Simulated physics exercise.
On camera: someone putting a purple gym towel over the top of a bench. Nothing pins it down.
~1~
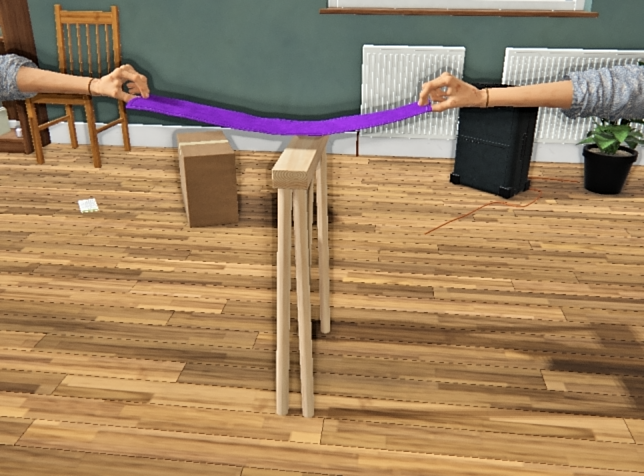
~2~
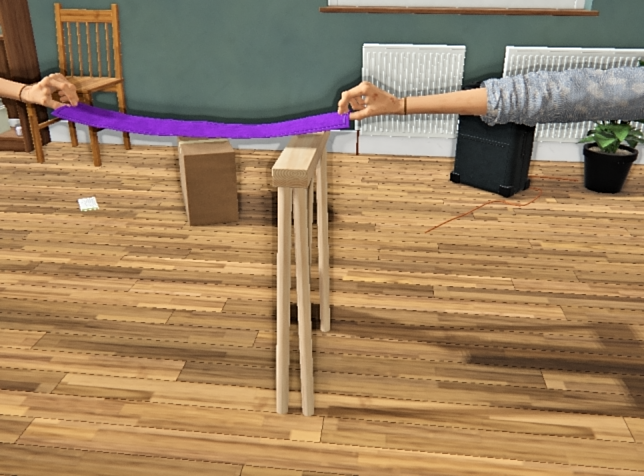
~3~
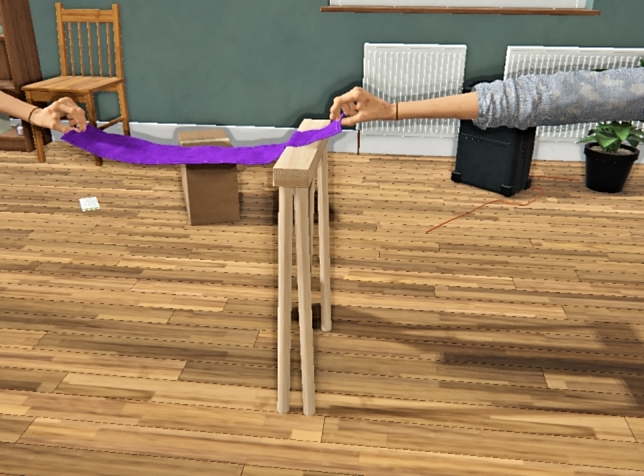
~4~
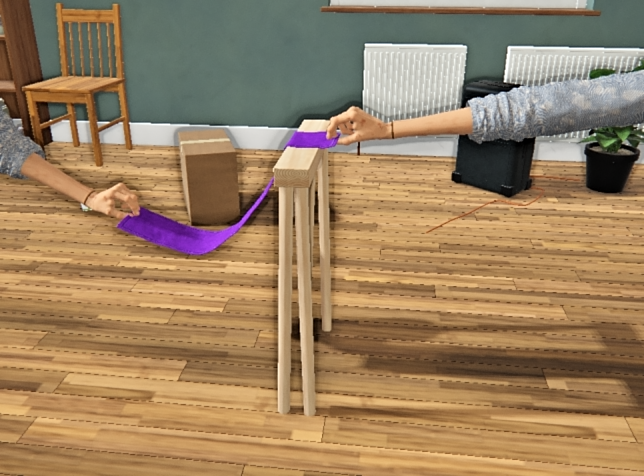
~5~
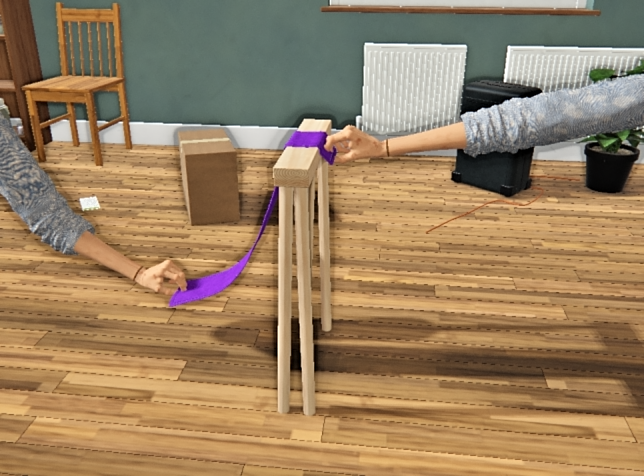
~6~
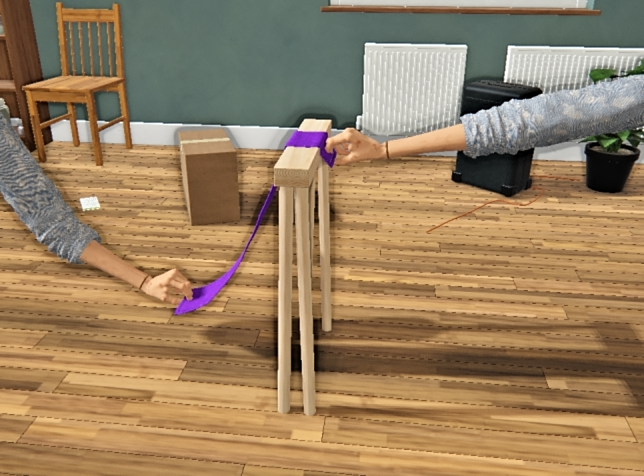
In a room with a wooden floor and a green wall, seen from a fixed, slightly raised view, two hands stretch a purple cloth above a narrow wooden bench. A wooden chair and brown box are at left, with white radiators, a black bin and a plant at right. The cloth shifts left, then lowers across the bench top as the left hand pulls its end well down.
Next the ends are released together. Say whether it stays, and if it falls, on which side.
The purple gym towel drops leftwards.
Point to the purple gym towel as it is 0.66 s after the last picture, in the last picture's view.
Close to (258, 360).
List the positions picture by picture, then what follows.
In the first picture, left end (131, 108); right end (426, 113); top of the bench (290, 174).
In the second picture, left end (56, 116); right end (344, 128).
In the third picture, left end (65, 141); right end (337, 134); top of the bench (291, 173).
In the fourth picture, left end (121, 229); right end (330, 147).
In the fifth picture, left end (174, 306); right end (328, 162).
In the sixth picture, left end (179, 314); right end (328, 165); far more of it on the left.
Then, 0.24 s on from there, gym towel sliding left.
Then, 0.44 s on from there, gym towel clear of the top and falling near (257, 337).
Then, 0.66 s on from there, gym towel in a heap on the floor near (258, 360).
In the end, gym towel in a heap on the floor near (258, 360). The purple gym towel slips off to the left.
